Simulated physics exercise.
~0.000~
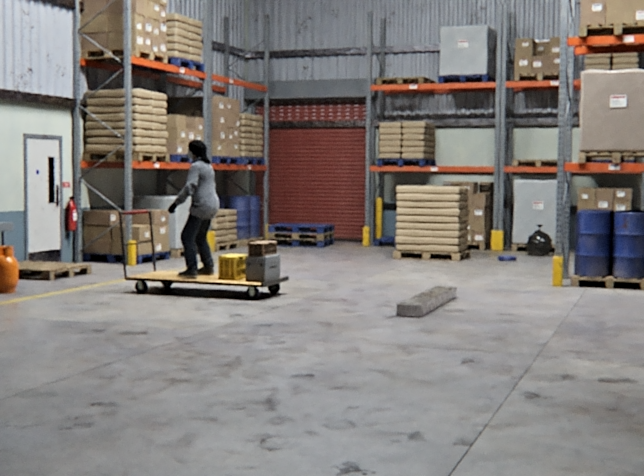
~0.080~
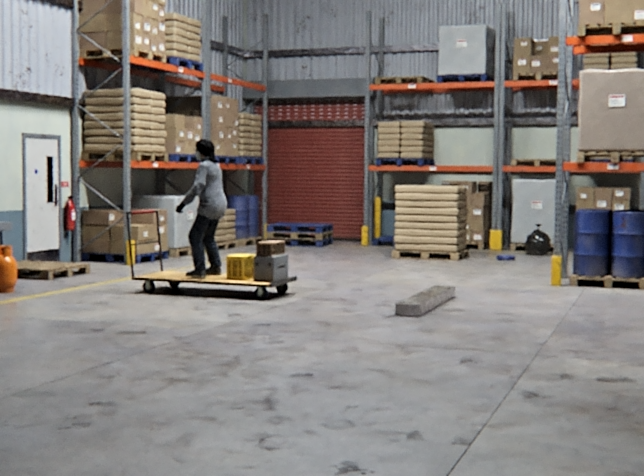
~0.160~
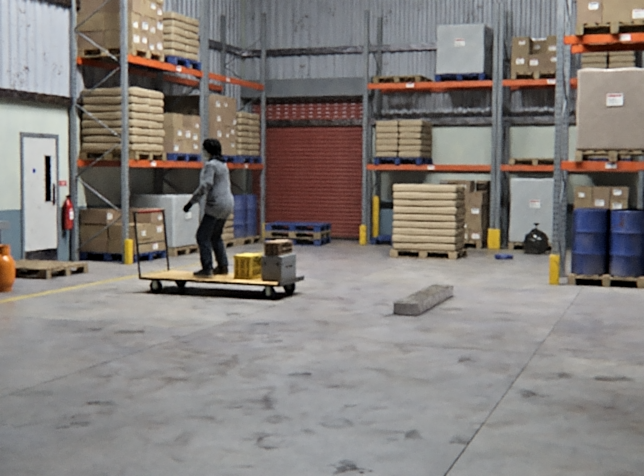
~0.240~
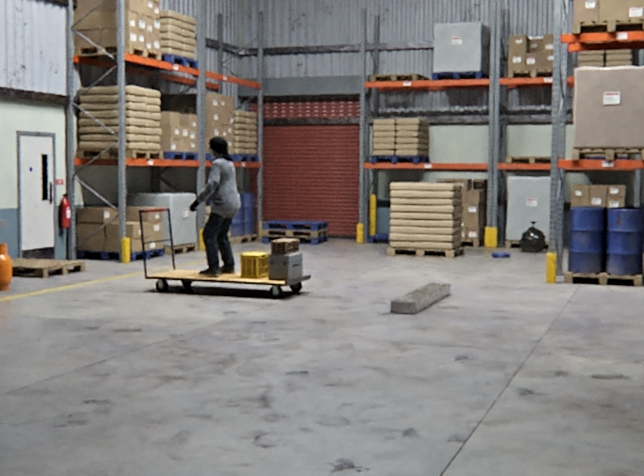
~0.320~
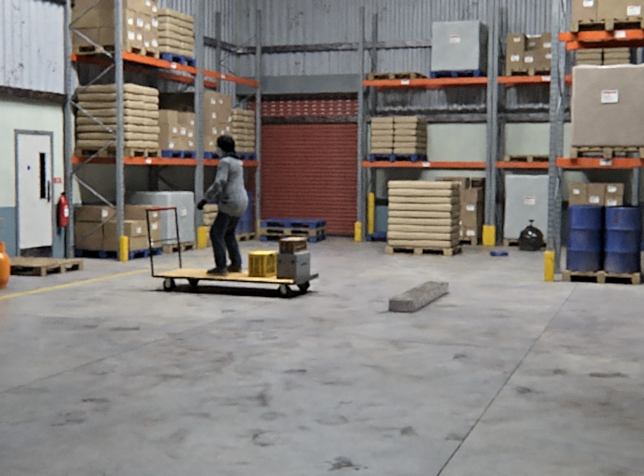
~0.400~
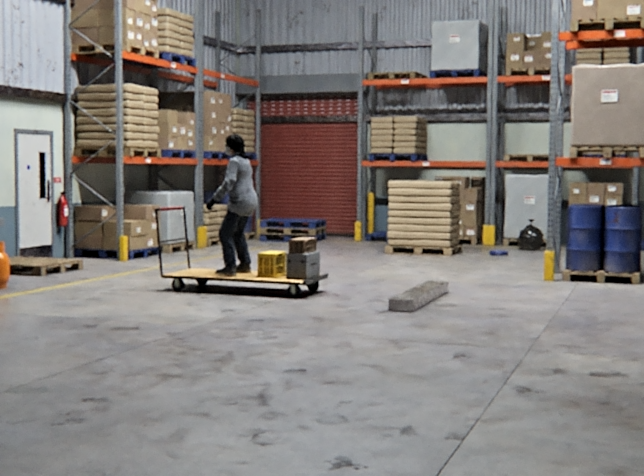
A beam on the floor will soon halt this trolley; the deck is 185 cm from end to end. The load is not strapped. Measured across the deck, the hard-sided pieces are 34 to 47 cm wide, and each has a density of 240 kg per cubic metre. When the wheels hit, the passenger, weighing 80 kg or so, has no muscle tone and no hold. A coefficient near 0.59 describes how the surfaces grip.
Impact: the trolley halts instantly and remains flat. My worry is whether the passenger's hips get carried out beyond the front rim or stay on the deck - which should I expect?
Expect them to stay on the deck.
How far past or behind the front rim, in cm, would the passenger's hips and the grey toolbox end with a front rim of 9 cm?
Both stay back - hips 20 cm behind, grey 20 cm behind.
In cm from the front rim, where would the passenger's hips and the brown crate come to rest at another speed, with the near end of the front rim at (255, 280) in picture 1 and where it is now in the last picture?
Hips: 40 cm past; brown: 60 cm past.
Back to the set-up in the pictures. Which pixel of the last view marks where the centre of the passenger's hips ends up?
Roughly at (397, 251).
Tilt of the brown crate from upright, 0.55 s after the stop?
Some 100°.
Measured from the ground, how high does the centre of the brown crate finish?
10 cm.
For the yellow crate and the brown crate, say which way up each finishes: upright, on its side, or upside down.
At rest: Yellow upright, brown upside down.
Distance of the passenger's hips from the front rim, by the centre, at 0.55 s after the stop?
Around 25 cm short of the front rim.
Impact comes at 1.18 s.
After 1.73 s the passenger's hips are 26 cm behind the rim, near (396, 246) in the last picture's view.
After 2.18 s the passenger's hips are 20 cm behind the rim, near (401, 247) in the last picture's view.
At the end, 5.2 s, past the rim, brown crate and grey toolbox; behind it, yellow crate and the passenger's hips.
